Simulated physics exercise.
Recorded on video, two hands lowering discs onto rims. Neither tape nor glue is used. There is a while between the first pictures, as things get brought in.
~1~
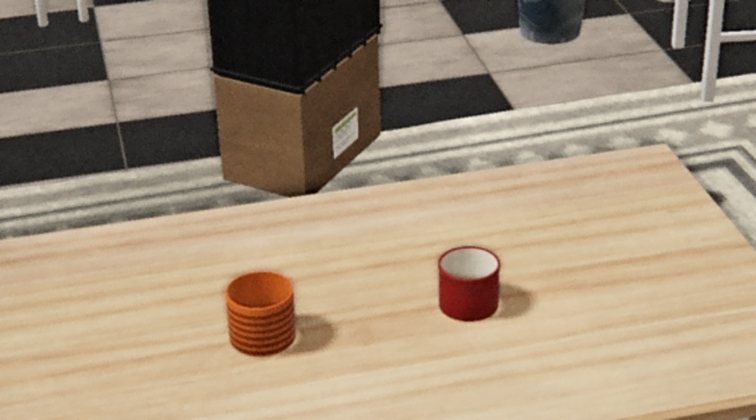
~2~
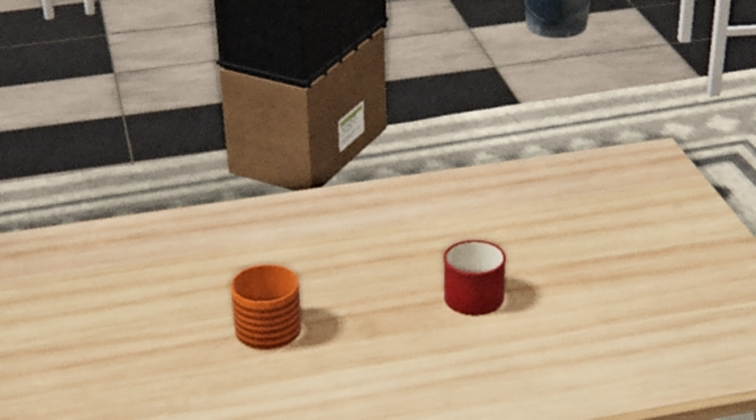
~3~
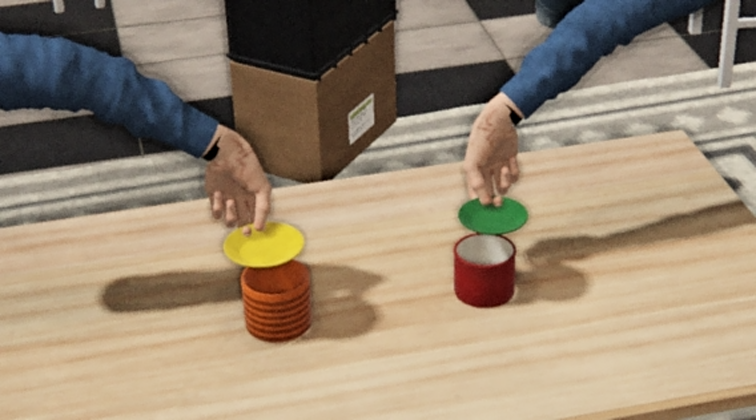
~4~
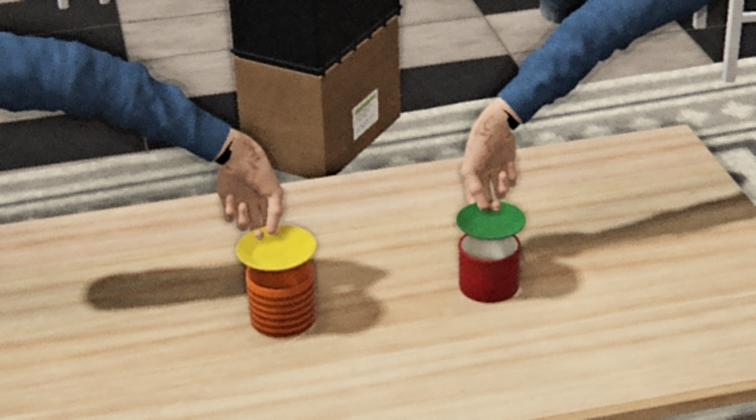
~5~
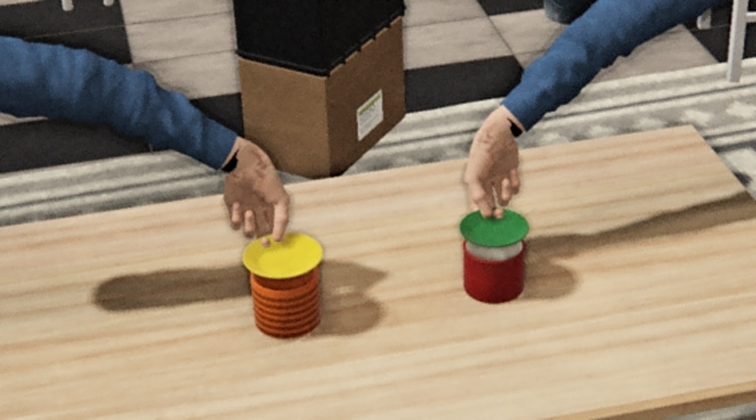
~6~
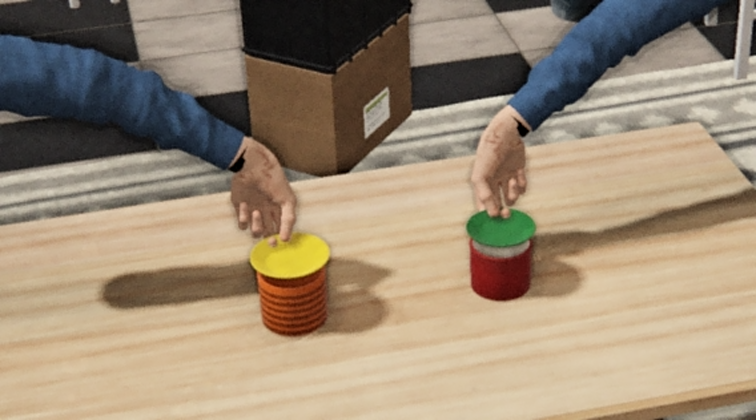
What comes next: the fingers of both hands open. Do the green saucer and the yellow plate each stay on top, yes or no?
Answers - green saucer: Yes; yellow plate: Yes.
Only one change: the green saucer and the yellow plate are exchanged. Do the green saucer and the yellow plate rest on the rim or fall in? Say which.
For the green saucer, it perches on top; for the yellow plate, it perches on top.
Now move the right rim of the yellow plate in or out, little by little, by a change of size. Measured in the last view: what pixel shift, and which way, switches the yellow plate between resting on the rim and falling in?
Some 8 pixels, leftward.
Then, 0.12 s later than the last frame, green saucer sitting on the rim near (501, 237); yellow plate sitting on the rim near (291, 264).
Then, 0.52 s later than the last frame, green saucer sitting on the rim near (501, 238); yellow plate sitting on the rim near (291, 265).
When it is over, the green saucer covers the opening, near (501, 238); the yellow plate covers the opening, near (291, 265).
